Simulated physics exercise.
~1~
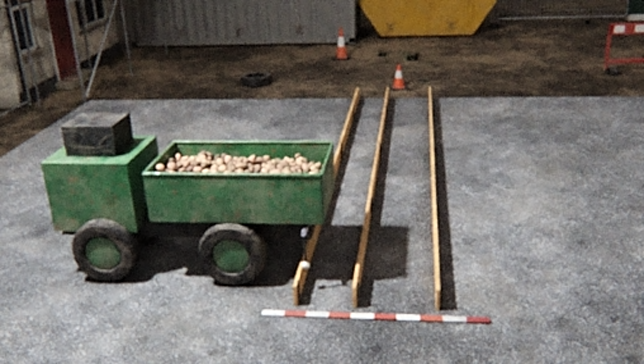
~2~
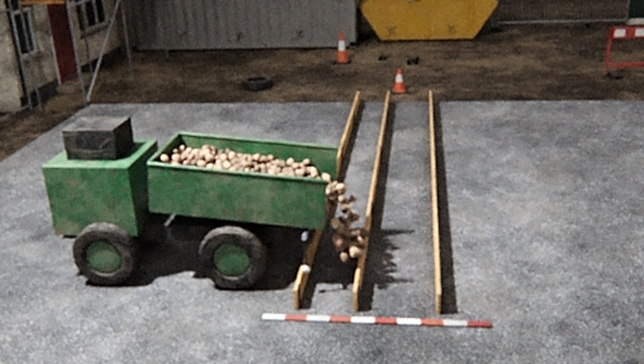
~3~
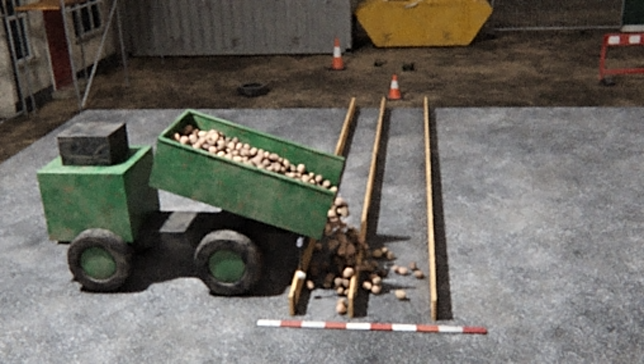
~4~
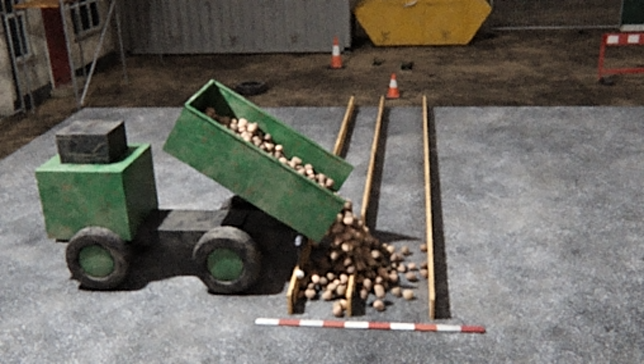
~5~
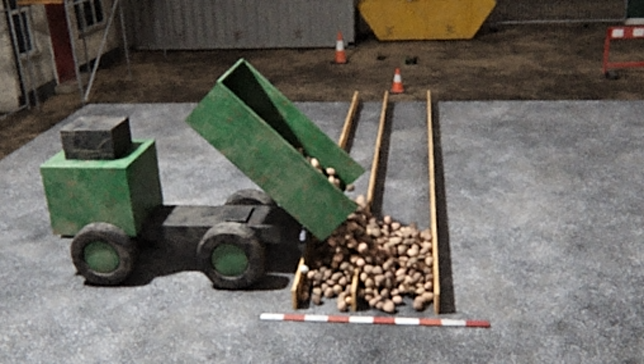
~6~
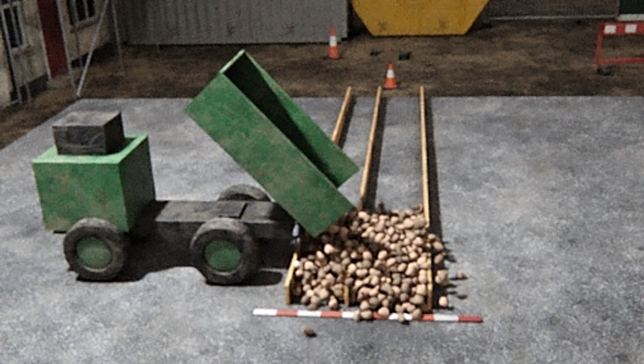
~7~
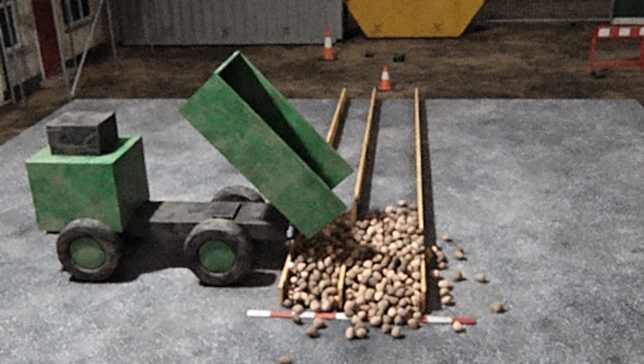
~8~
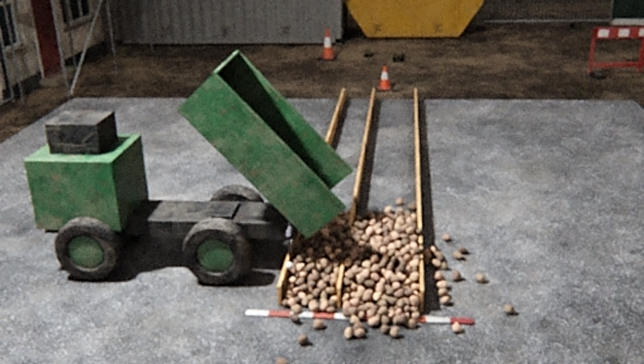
At first, a green truck stands on grey paving with its open bed full of rounded stones, beside wooden planks and a red-and-white striped staff. The bed begins to tilt, and a few stones drop from its right end. As it rises more steeply, the stones slide out in a stream and heap up between the planks. The pile spreads right across the middle plank until the bed empties. A few stones roll beyond the last plank and over the staff. Finally the bed stays raised and empty, with more stones lying in the far bay than the near one.
